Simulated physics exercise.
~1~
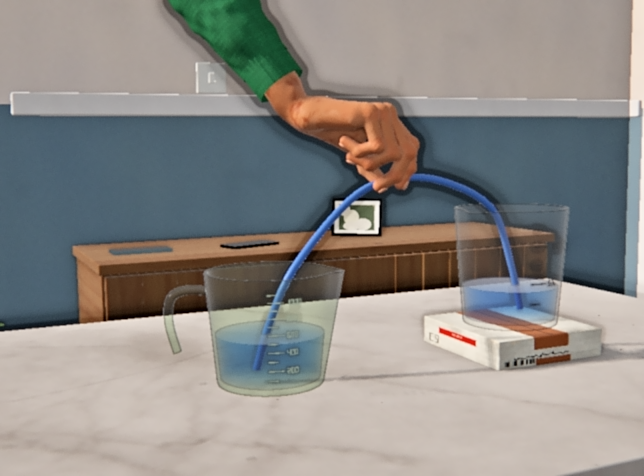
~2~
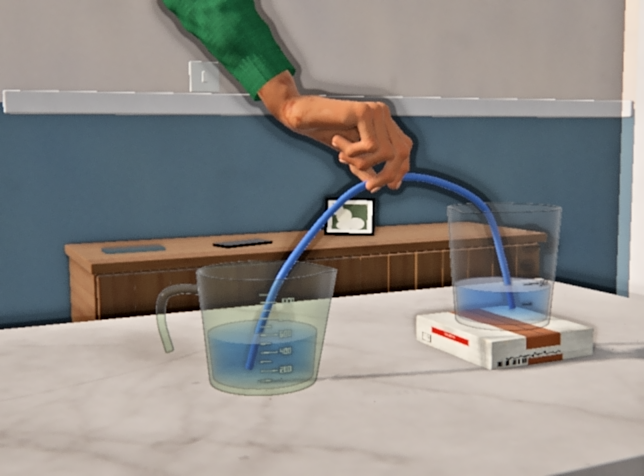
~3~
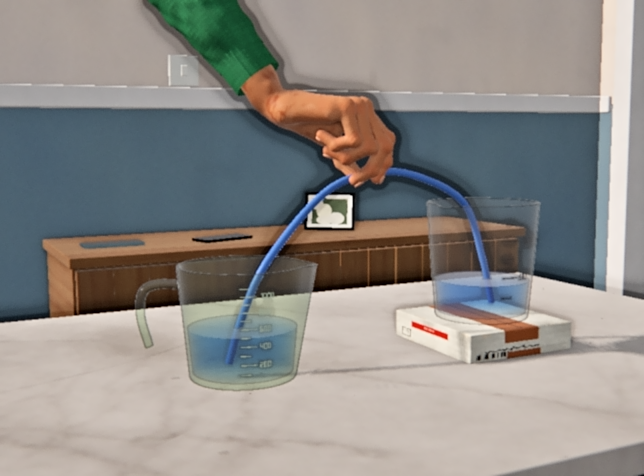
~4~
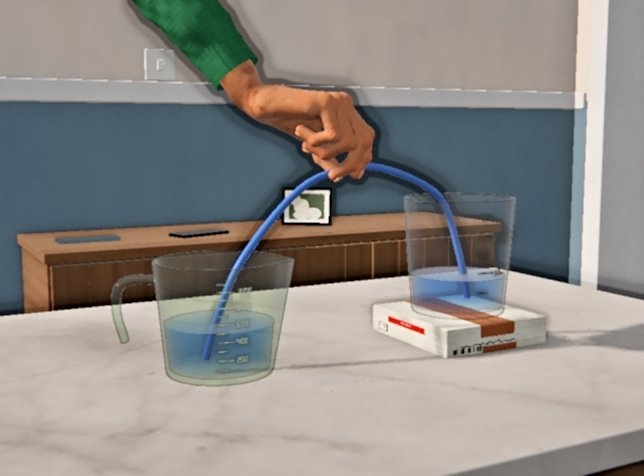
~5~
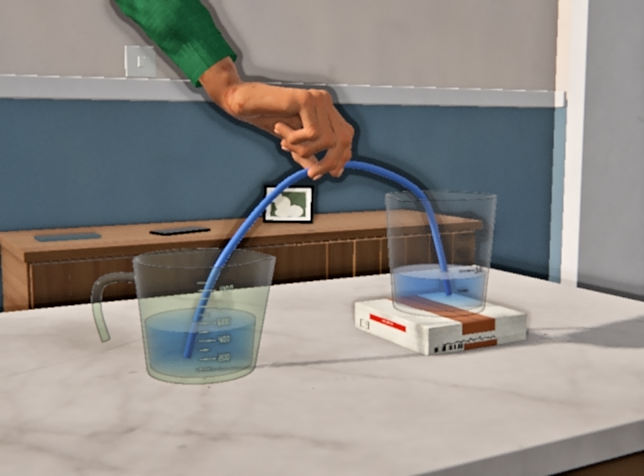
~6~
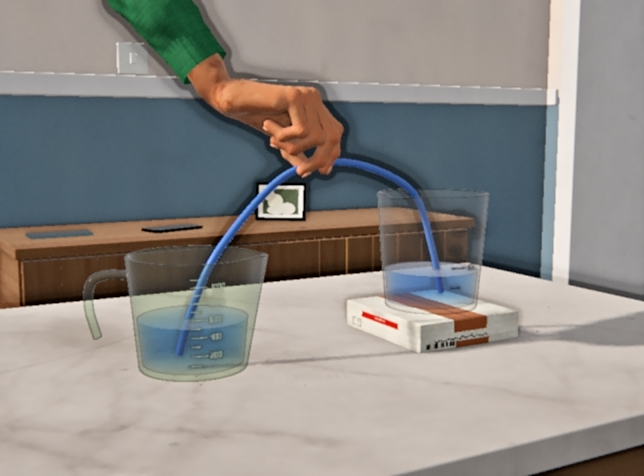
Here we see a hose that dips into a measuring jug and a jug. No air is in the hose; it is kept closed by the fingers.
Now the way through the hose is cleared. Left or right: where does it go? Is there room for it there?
It flows to the left, and the receiving one holds it all.
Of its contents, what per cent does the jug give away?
Near 35 %, give or take.
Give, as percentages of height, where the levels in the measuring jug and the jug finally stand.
The first at 50 per cent, the second at 20 per cent.
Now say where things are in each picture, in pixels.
The first picture shows nothing flows; measuring jug (270, 324) about a third full, on the top itself; jug (511, 262) about a quarter full, up on the box.
The second picture shows fingers on the hose; measuring jug about a third full, surface at (262, 332); jug about a quarter full, surface at (503, 285).
The third picture shows still shut; measuring jug (242, 318) about a third full; jug (482, 256) about a quarter full.
In the fourth picture, the hose is pinched; measuring jug about a third full, surface at (219, 322); jug about a quarter full, surface at (458, 274).
The fifth picture shows nothing flows; measuring jug (200, 311) about a third full, on the top itself; jug (440, 249) about a quarter full, up on the box.
The sixth picture shows fingers on the hose; measuring jug about a third full, surface at (193, 317); jug about a quarter full, surface at (432, 269).
Next, the measuring jug is about half full; the jug is about a quarter full.
Finally, the measuring jug is about half full; the jug is about a quarter full; the two surfaces are level.
